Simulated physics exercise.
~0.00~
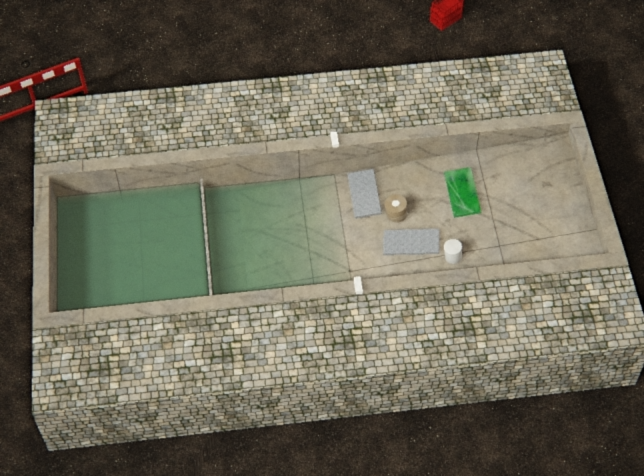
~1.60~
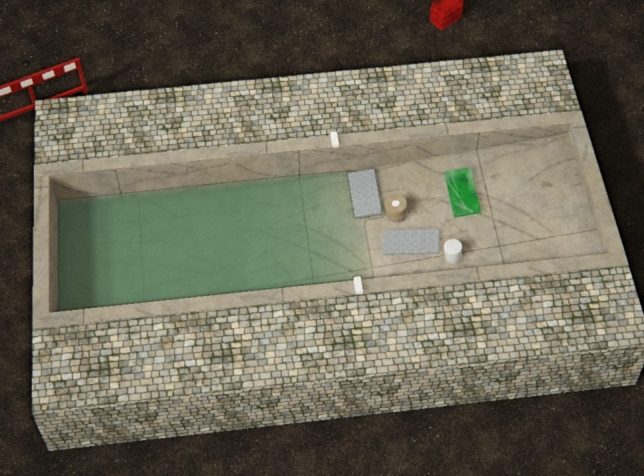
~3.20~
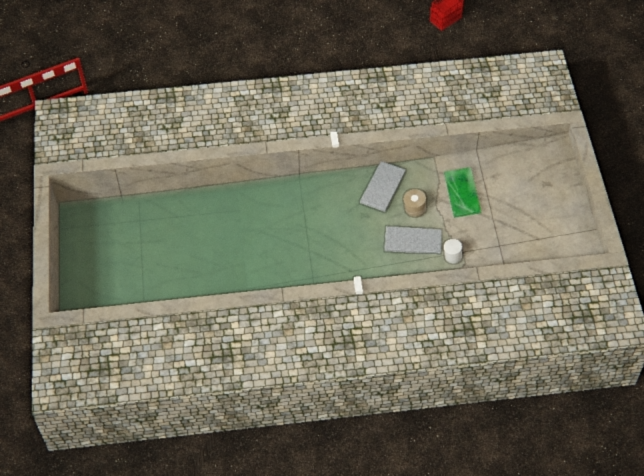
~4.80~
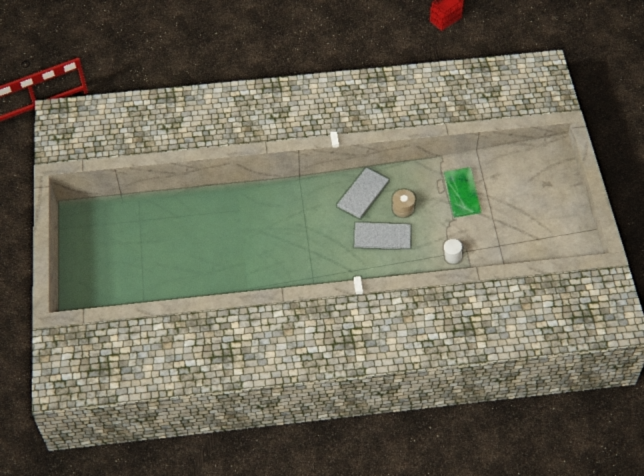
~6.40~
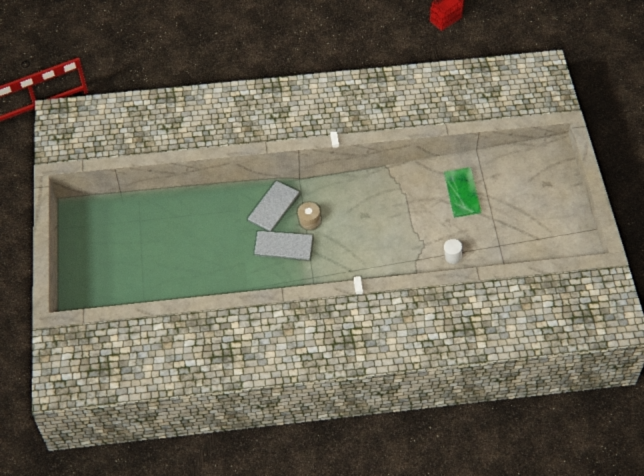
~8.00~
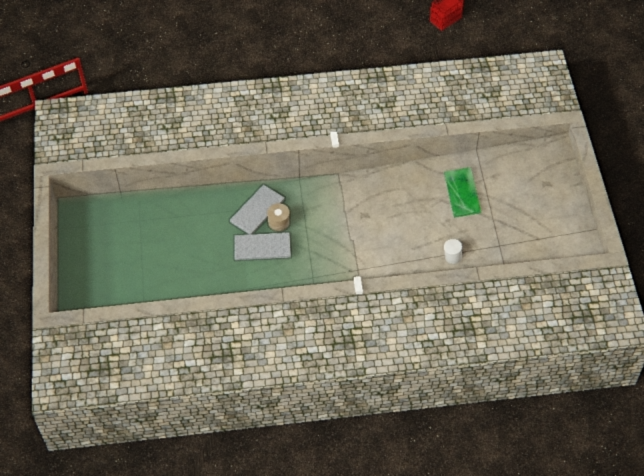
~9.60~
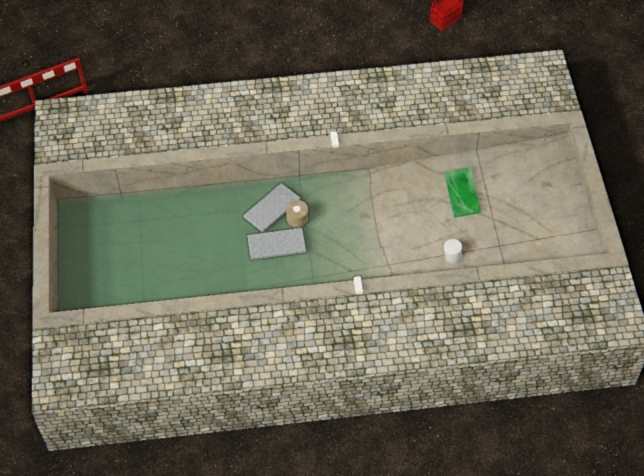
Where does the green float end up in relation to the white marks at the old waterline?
It stays short of the white marks, resting on the bare ramp to their right.
